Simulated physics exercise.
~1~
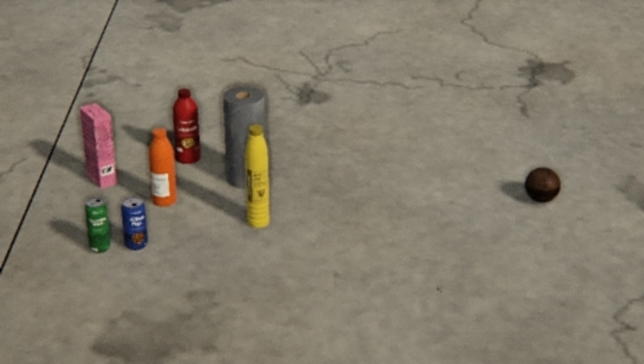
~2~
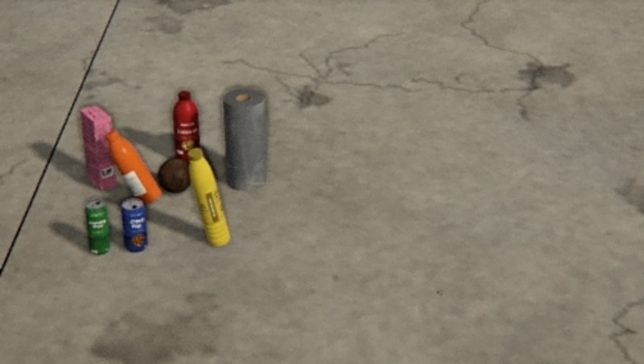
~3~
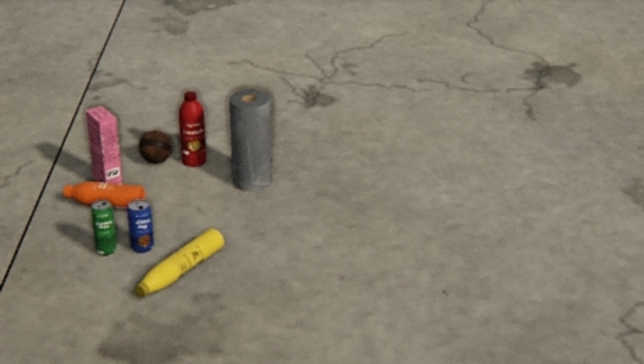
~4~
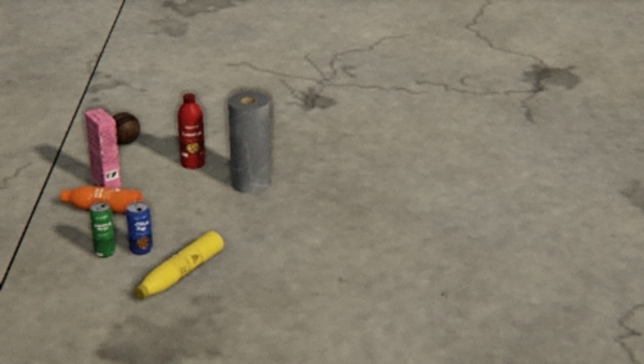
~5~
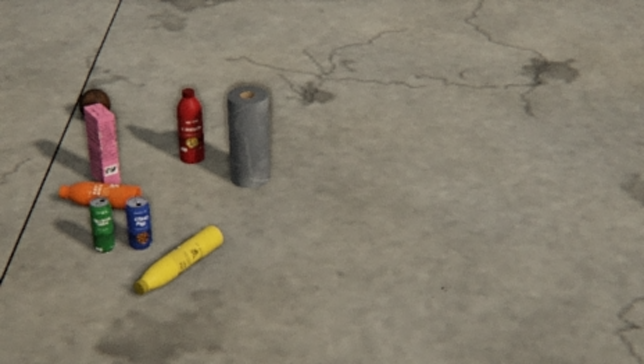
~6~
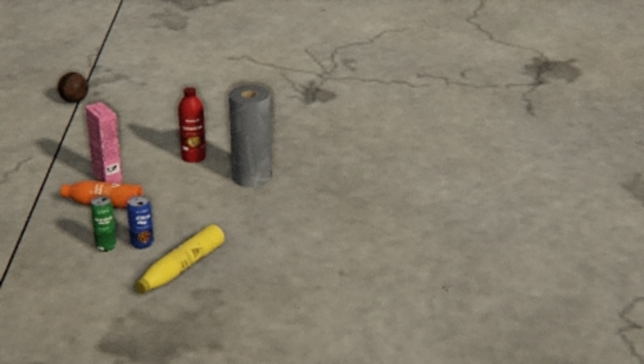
In the video, a brown ball rolls left across a concrete floor into a group of standing bottles, cans, a pink carton and a grey roll, knocking over the yellow and orange bottles, then rolls behind the carton and ends beyond it at upper left, the other items still upright.
